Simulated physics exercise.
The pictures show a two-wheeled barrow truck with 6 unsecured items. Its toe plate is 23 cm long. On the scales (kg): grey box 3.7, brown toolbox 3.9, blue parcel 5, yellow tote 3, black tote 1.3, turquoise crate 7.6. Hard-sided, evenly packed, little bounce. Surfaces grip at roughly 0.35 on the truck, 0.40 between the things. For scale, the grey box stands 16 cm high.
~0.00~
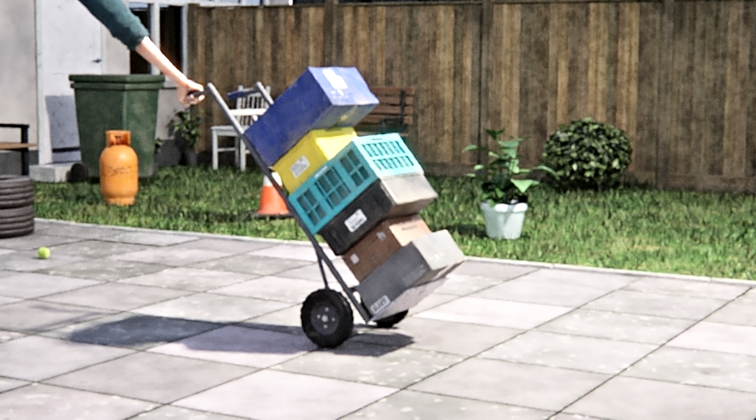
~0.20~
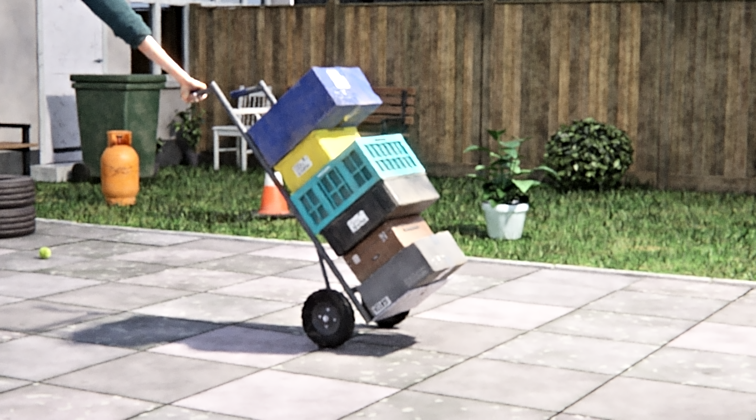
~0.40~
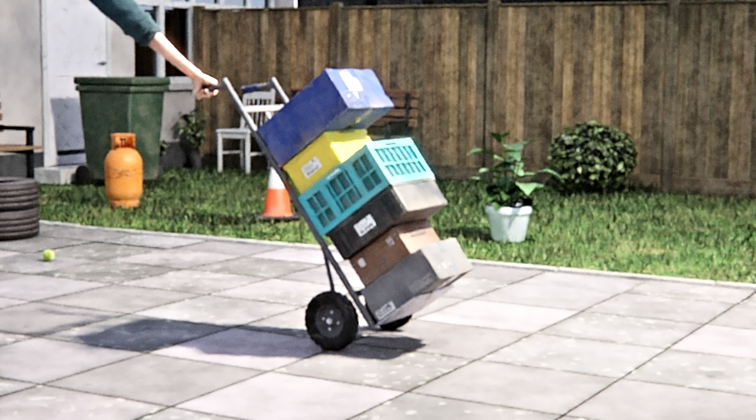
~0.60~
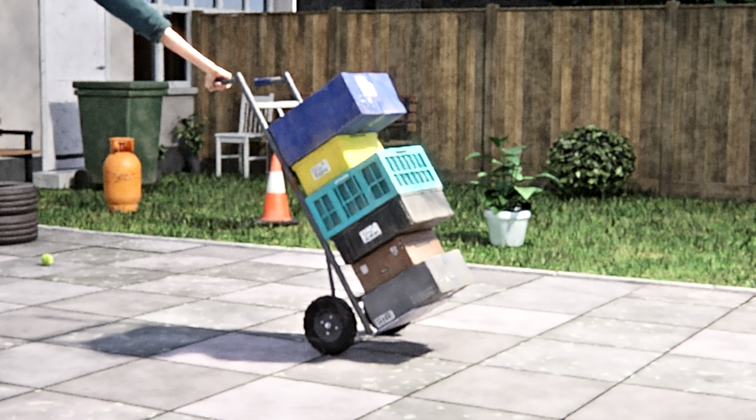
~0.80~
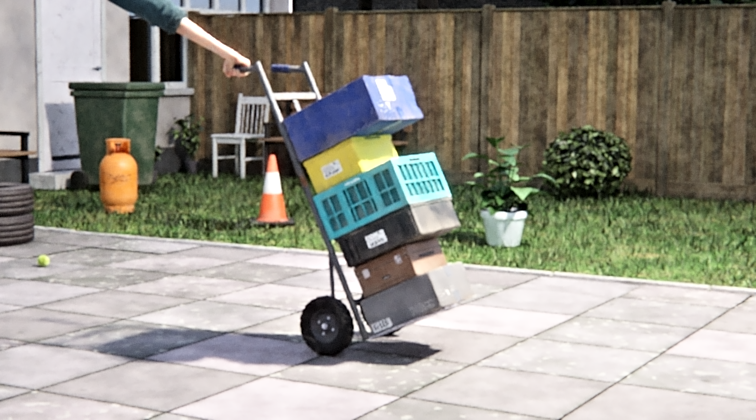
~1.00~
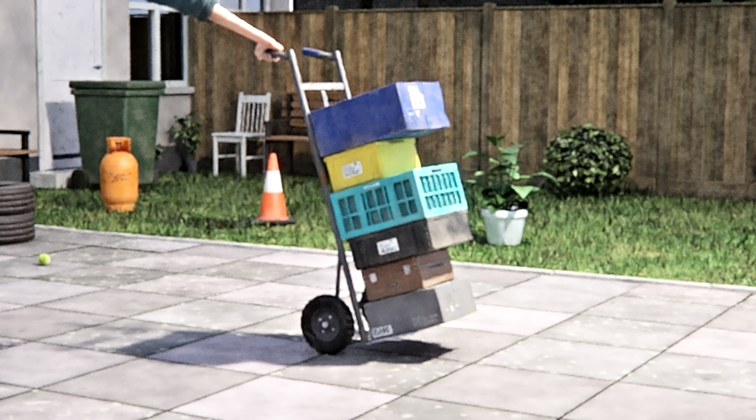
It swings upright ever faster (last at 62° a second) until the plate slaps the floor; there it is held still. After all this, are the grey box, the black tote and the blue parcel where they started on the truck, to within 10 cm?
The grey box holds its spot; the black tote gets shifted; the blue parcel gets shifted.
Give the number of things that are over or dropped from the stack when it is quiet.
5 of them.
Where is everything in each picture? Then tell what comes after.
In the first frame, 40° short of upright; grey box (411, 274); black tote (379, 214); blue parcel (312, 117).
In the second frame, 39° short of upright; turquoise crate (358, 184); brown toolbox (390, 248).
In the third frame, 37° short of upright; yellow tote (334, 162); turquoise crate (366, 187).
In the fourth frame, 32° short of upright; brown toolbox (399, 261); yellow tote (342, 165).
In the fifth frame, 26° short of upright; turquoise crate (383, 196); brown toolbox (401, 267).
In the sixth frame, 17° short of upright; grey box (421, 308); black tote (411, 240); blue parcel (380, 120).
By 2.00 s, truck upright; blue parcel now dropped from the stack; black tote rocked 37° off its seat near (464, 266); grey box rocked 6° off its seat near (423, 329).
By 2.40 s, truck upright; yellow tote, black tote and turquoise crate now dropped from the stack; grey box rocked 6° off its seat near (423, 329); brown toolbox on its side.
When it is over (3.8 s), dropped from the stack, brown toolbox, blue parcel, yellow tote, black tote and turquoise crate; the last one within 10 cm of the start. In the last view, grey box near (421, 330), black tote near (518, 315).
